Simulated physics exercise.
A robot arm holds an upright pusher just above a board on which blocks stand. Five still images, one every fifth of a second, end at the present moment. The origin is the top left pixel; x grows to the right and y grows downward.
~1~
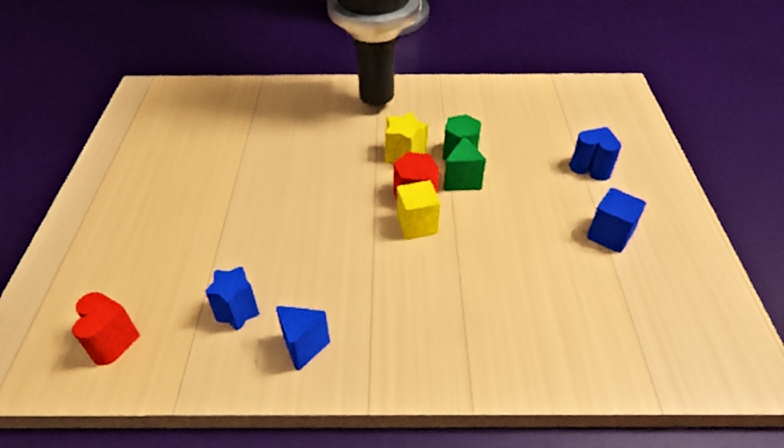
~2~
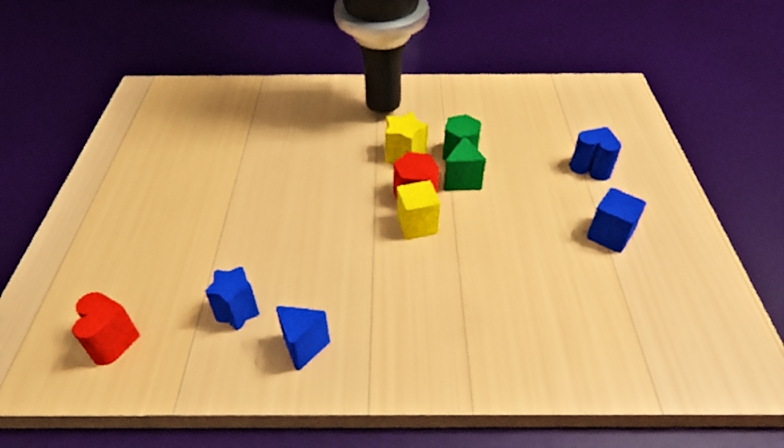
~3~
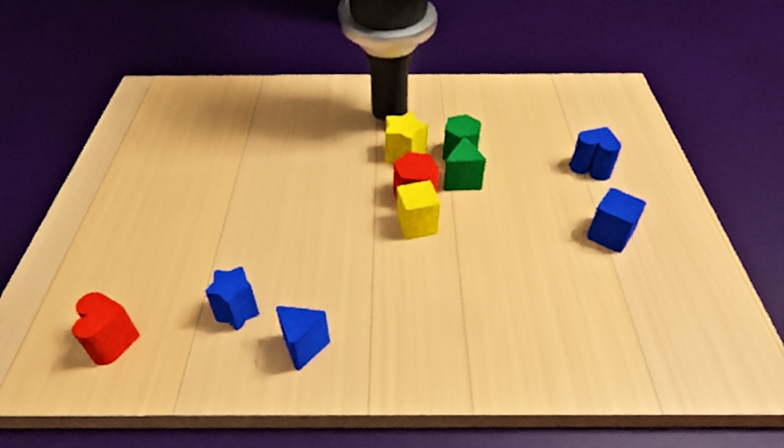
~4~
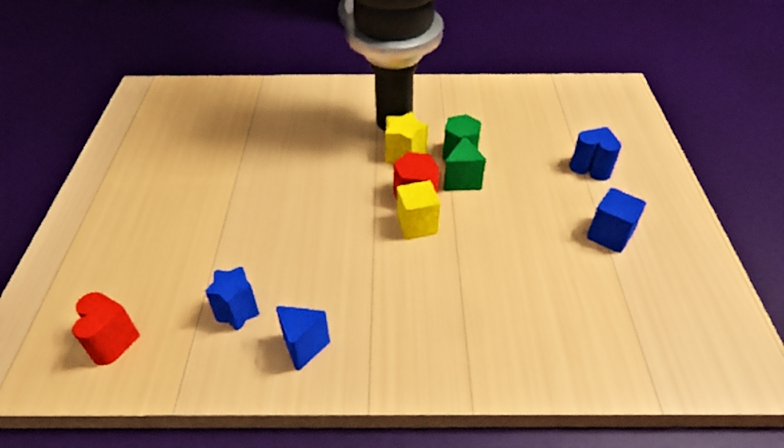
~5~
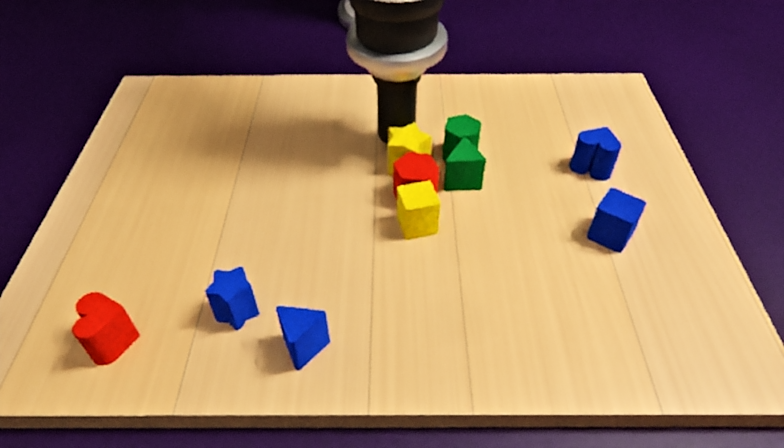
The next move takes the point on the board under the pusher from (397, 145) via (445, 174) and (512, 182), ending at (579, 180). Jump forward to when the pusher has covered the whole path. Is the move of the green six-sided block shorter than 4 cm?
Going by the path, yes.
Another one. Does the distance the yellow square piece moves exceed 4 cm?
No - that is not the case.
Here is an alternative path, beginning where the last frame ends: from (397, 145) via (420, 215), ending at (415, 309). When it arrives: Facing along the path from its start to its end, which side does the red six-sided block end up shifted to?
Facing from start to end, it will go to the left.
On the path given first. One third of the way, pusher (446, 164); yellow star (456, 168); red six-sided block (442, 193), turned 40° clockwise; yellow square piece (414, 214), turned 60° clockwise; green six-sided block (467, 124); green three-sided block (487, 160), turned 60° anticlockwise.
Two thirds of the way, pusher (514, 171); yellow star (473, 175), turned 40° clockwise; red six-sided block (444, 196), turned 45° clockwise; yellow square piece (413, 215), turned 65° clockwise; green six-sided block (469, 124), turned 15° anticlockwise; green three-sided block (536, 176), turned 10° clockwise.
At the end, pusher (582, 169); yellow star (473, 175), turned 40° clockwise; red six-sided block (444, 196), turned 45° clockwise; yellow square piece (413, 215), turned 65° clockwise; green six-sided block (469, 124), turned 15° anticlockwise; green three-sided block (541, 176), turned 45° clockwise; blue heart (609, 134), turned 15° clockwise; blue square piece in place.
